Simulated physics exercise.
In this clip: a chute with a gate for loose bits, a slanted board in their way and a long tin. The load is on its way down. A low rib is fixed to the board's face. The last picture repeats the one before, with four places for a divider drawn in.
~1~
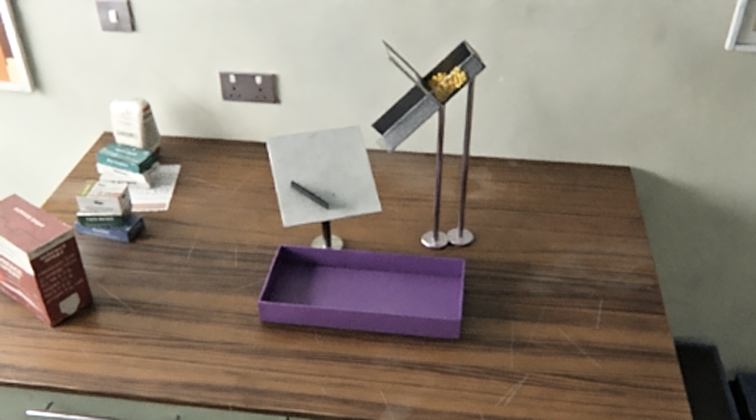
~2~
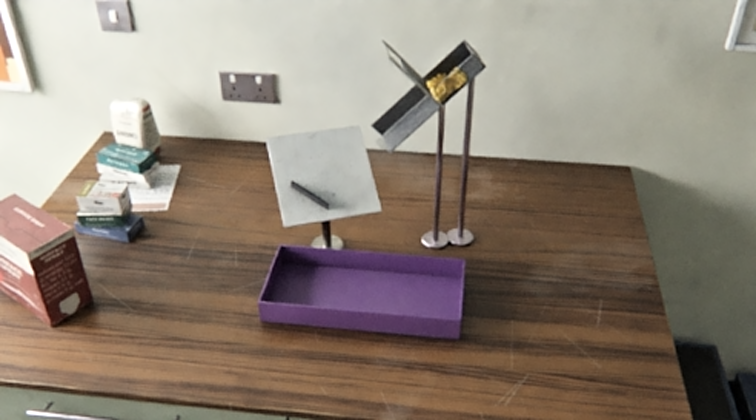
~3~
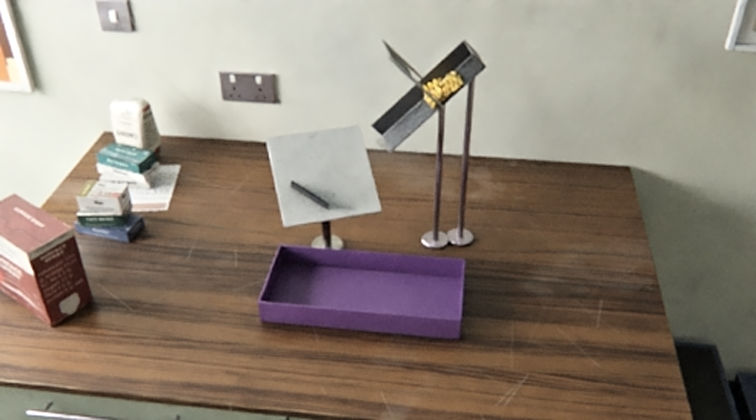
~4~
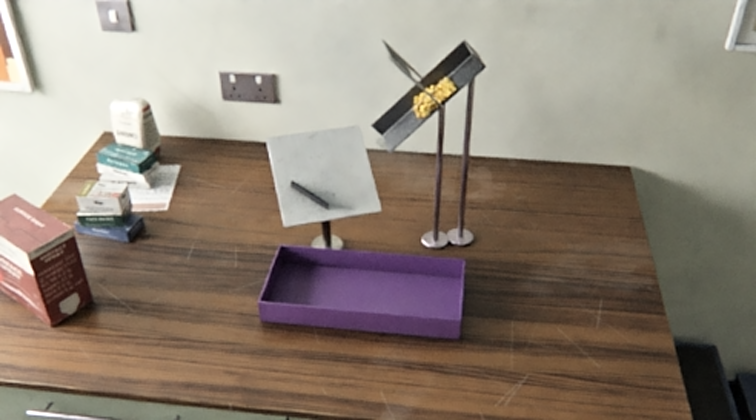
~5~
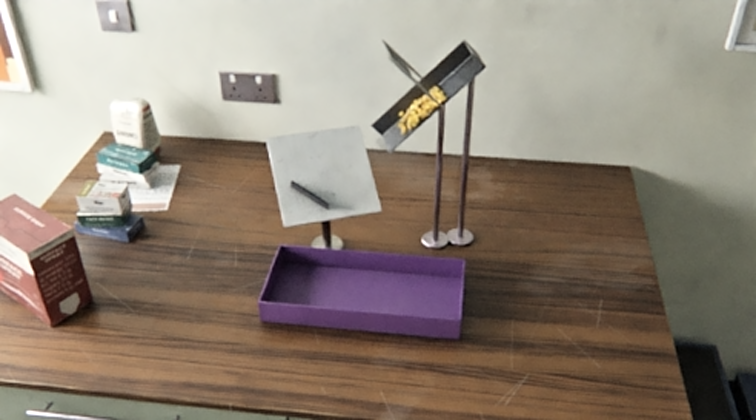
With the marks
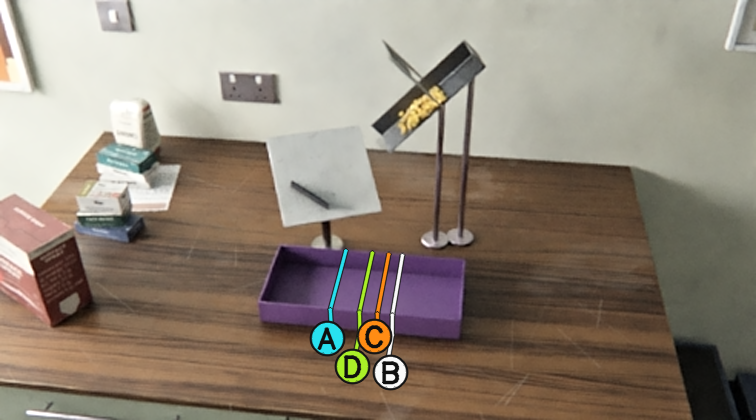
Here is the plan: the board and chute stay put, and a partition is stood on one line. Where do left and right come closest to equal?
Line A.
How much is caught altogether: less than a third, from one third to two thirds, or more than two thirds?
It is more than two thirds.
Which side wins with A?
Right.
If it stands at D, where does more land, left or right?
The left side.
On the marked copy, line A crosses the front rim at (330, 308); line B crosses the front rim at (392, 314); line C crosses the front rim at (377, 312); line D crosses the front rim at (359, 311).
With A, of what is caught, about a third on the left of the divider, about two thirds on the right.
With B, of what is caught, nearly all on the left of the divider, a stray few on the right.
With C, of what is caught, nearly all on the left of the divider, a stray few on the right.
With D, of what is caught, nearly all on the left of the divider, a small part on the right.
